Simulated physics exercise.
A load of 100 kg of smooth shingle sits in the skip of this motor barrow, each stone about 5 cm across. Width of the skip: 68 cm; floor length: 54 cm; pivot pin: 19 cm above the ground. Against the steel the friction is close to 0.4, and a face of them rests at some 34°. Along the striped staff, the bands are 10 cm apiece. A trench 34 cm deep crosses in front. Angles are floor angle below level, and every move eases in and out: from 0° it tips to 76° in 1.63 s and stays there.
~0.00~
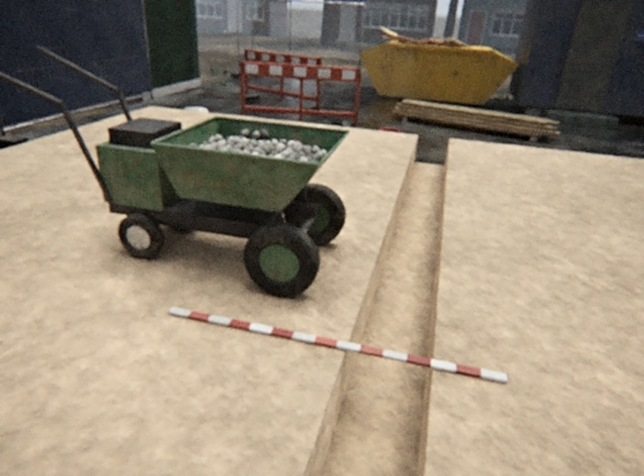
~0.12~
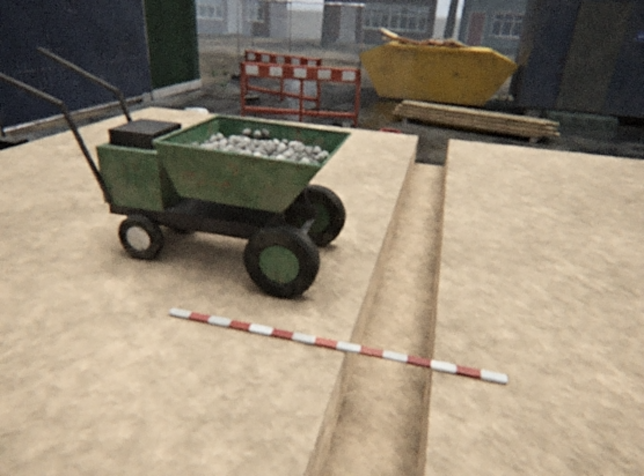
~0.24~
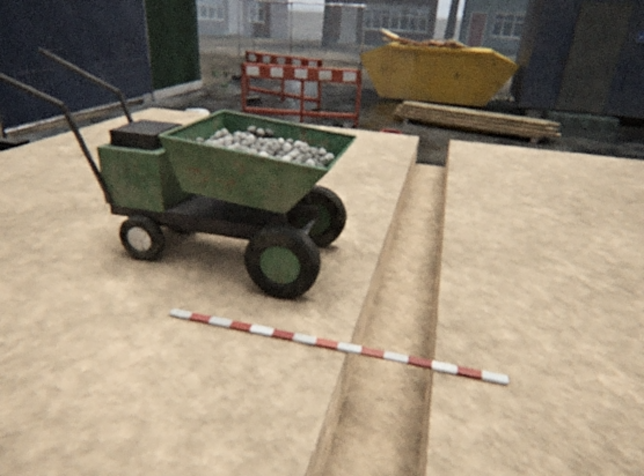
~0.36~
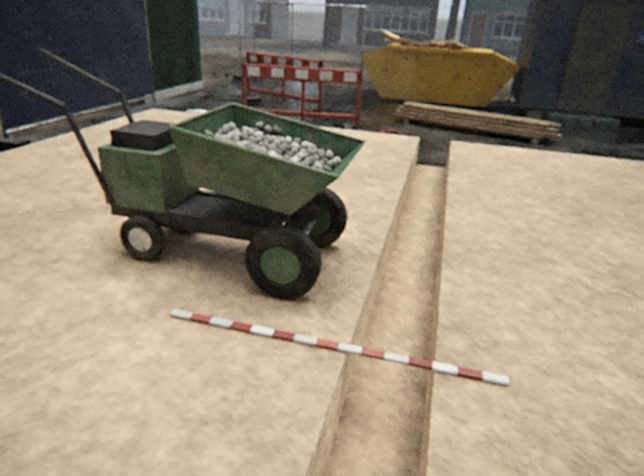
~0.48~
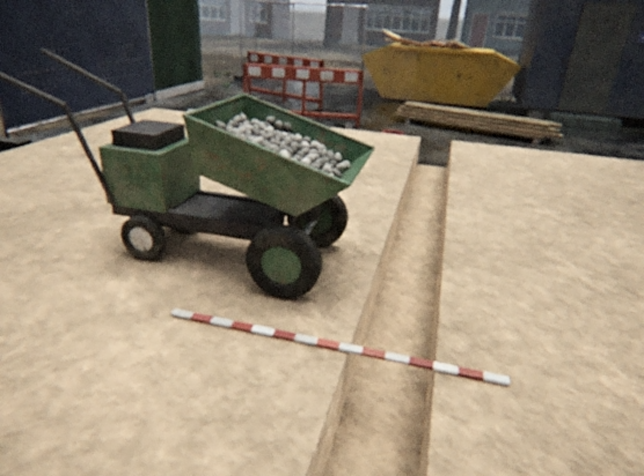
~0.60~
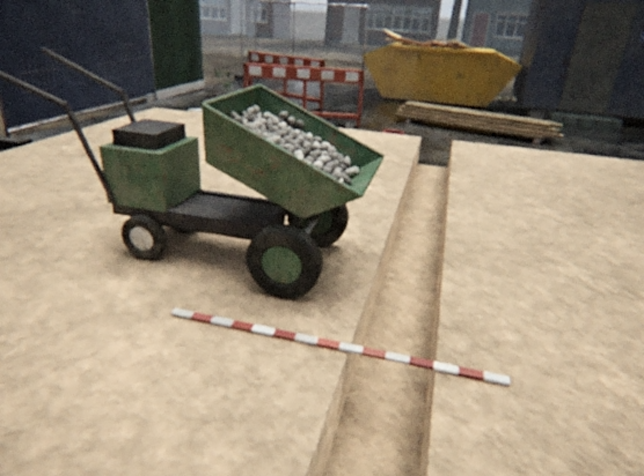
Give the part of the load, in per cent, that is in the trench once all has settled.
Close to 74 in a hundred.
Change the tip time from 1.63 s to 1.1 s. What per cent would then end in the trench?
Roughly 65% would finish there.
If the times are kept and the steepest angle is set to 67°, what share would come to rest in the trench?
Some 75% would finish there.
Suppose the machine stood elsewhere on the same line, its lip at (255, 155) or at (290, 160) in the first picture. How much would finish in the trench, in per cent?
Near 90 then near 100 percent.
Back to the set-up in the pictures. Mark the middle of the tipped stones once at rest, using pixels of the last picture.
The middle should be near (418, 328).
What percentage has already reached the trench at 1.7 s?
By that moment, roughly 50 per cent of the load.
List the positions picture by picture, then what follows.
The first frame shows lip at (318, 165), floor tilted 0°, highest stones at (257, 143).
In the second frame, the skip is at 1°, its lip at (320, 167); the top of the load is at (258, 143); the stones move at 0.2 m/s on average.
The third frame shows lip at (328, 171), floor tilted 4°, highest stones at (244, 138); the stones move at 0.3 m/s on average.
In the fourth frame, the skip is at 9°, its lip at (338, 177); the top of the load is at (243, 132); the stones move at 0.4 m/s on average.
In the fifth frame, the skip is at 16°, its lip at (350, 185); the top of the load is at (243, 124); the stones move at 0.5 m/s on average.
The sixth frame shows lip at (362, 196), floor tilted 23°, highest stones at (257, 117); the stones move at 0.6 m/s on average.
After 1.2 s the floor is at 64°; 99 % in the skip, 1 % in the trench; the foremost stones are at (417, 266).
After 1.7 s the floor is at 76°; 29 % in the skip, 49 % in the trench, 23 % past the trench; the foremost stones are at (541, 314).
After 2.1 s the floor is at 76°; 6 % in the skip, 67 % in the trench, 27 % past the trench; the foremost stones are at (612, 332).
After 4.0 s the floor is at 76°; 0 % in the skip, 74 % in the trench, 26 % past the trench; the foremost stones are at (636, 337).
